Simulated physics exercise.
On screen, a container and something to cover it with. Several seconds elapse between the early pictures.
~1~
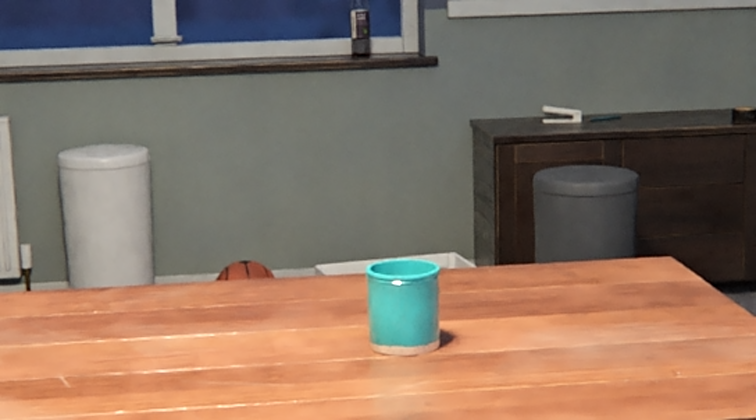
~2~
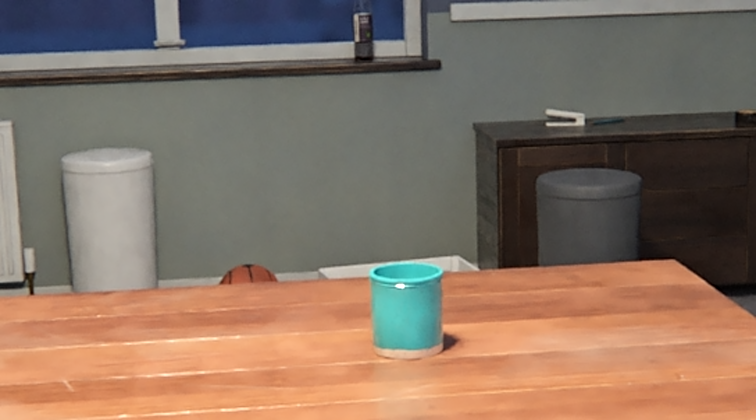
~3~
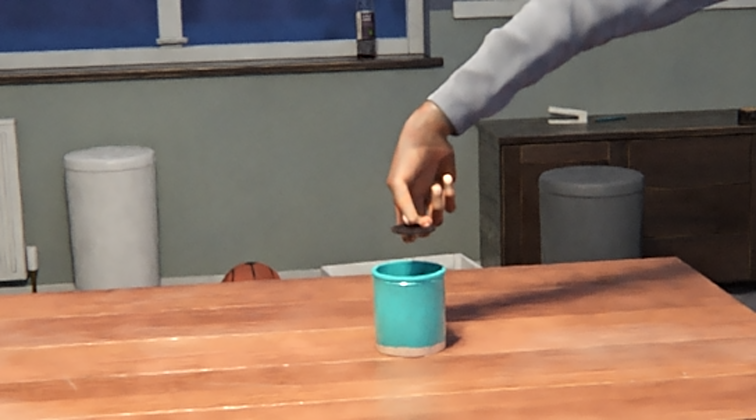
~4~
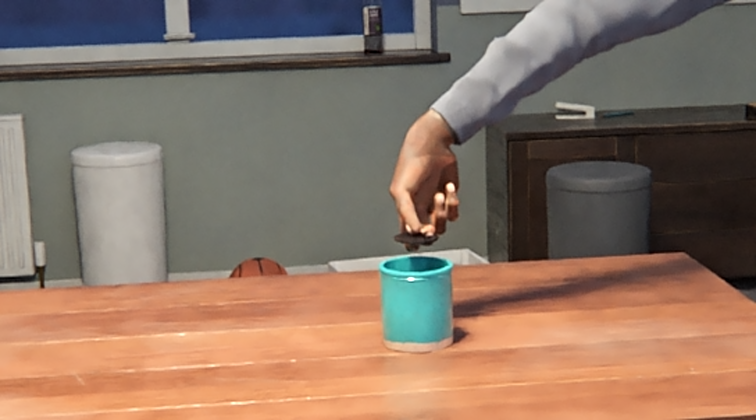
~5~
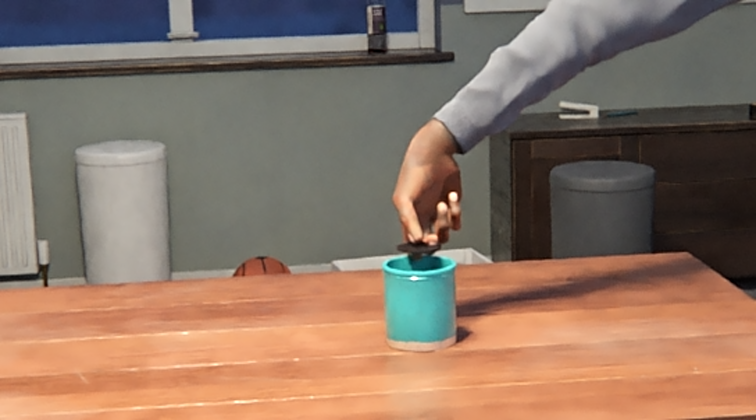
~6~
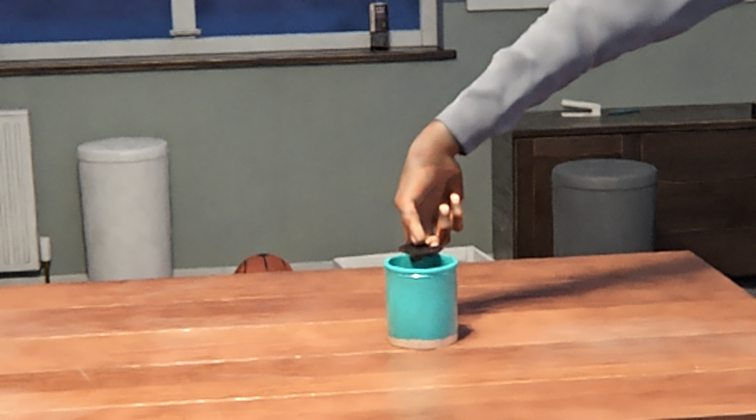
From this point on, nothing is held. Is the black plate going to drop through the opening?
Yes, it drops through.
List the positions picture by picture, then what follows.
The first frame shows jar (404, 307).
The second frame shows jar (407, 310).
The third frame shows still on the way; black plate (414, 230); jar (410, 308).
The fourth frame shows still on the way; black plate (416, 239); jar (417, 303).
The fifth frame shows still on the way; black plate (419, 248); jar (420, 303).
The sixth frame shows in place, still held; black plate (421, 250); jar (422, 300).
Then, 0.12 s later than the last frame, black plate shifted a little near (421, 273).
Then, 0.18 s later than the last frame, black plate dropping near (422, 319).
When it is over, the black plate slips past the rim, near (422, 333).
